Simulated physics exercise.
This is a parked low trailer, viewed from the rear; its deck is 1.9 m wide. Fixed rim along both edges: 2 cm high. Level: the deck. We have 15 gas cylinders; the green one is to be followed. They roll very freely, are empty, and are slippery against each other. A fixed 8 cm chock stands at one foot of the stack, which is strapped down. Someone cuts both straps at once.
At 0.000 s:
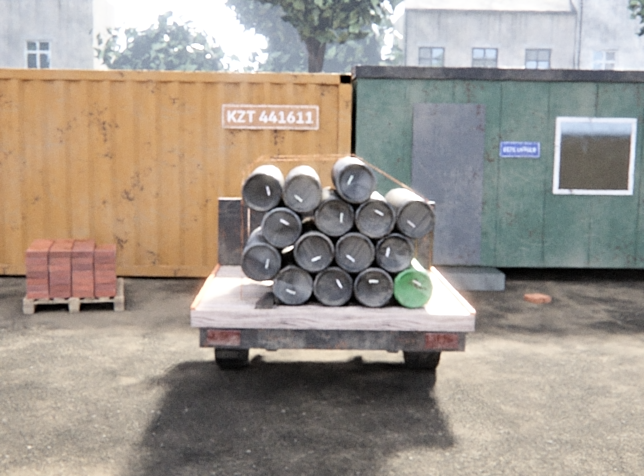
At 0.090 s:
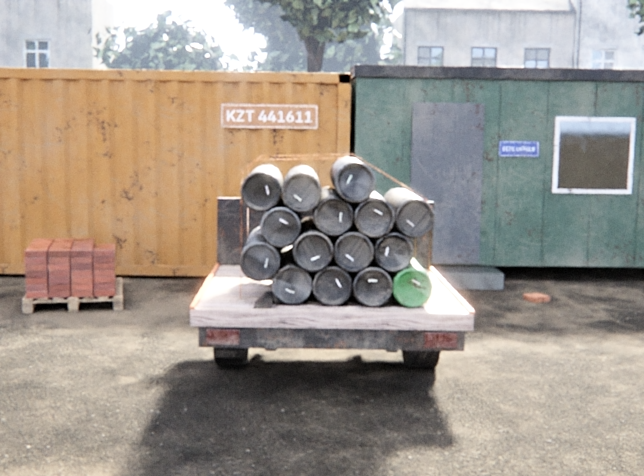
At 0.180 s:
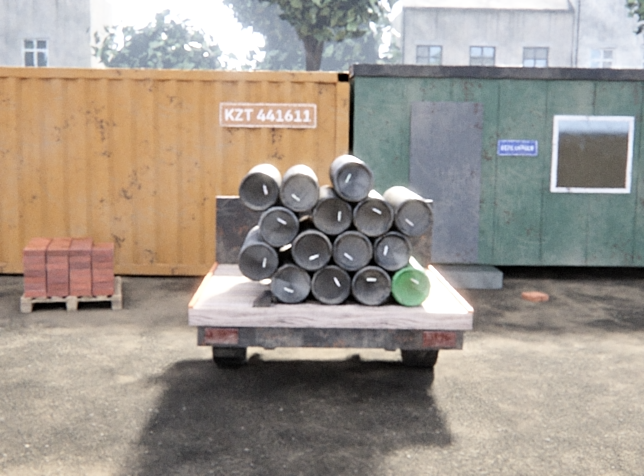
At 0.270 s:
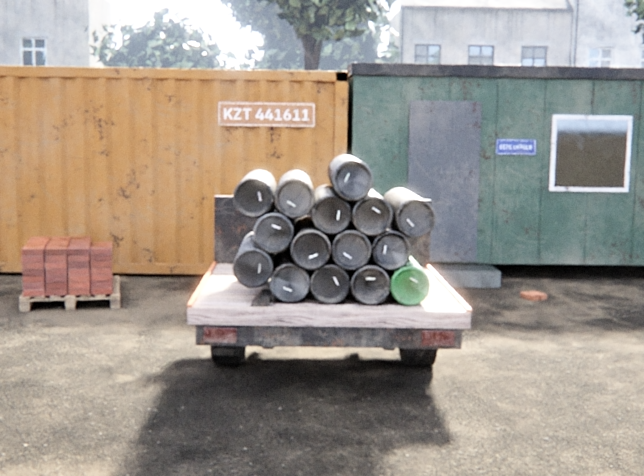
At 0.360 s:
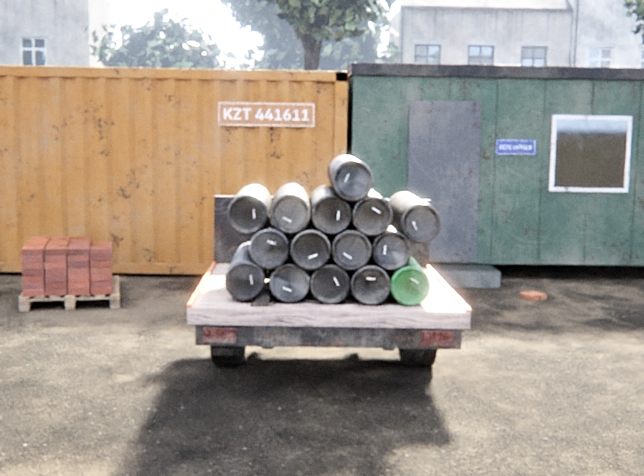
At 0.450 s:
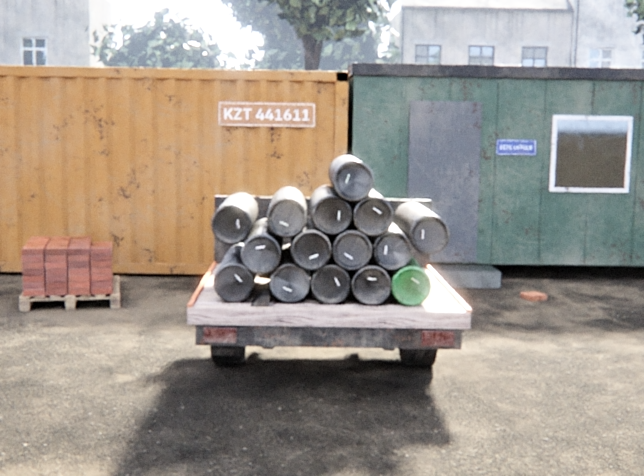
The clip opens on a low trailer stacked with strapped dark cylinders, a green one at the bottom right. The straps disappear, and the pile begins to loosen. Cylinders on the left roll outward and sink slightly while an upper one on the right shifts rightward; the green one barely moves.
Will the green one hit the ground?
Yes.
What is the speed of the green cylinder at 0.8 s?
Near 0.4 m/s at that time.
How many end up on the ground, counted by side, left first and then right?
Result (left / right): 4 / 2.
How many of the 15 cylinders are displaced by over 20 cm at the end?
9 of them.
Then, 0.8 s in, green is on the deck, 30 cm from the right edge, rolling right; 2 of 15 are off.
Then, 1.1 s in, green is on the deck, 10 cm from the right edge, rolling right; 3 of 15 are off.
Then, 1.4 s in, green is dropping off the right side; 5 of 15 are off.
In the end (4.7 s), green is on the ground to the right; 6 of 15 are off.
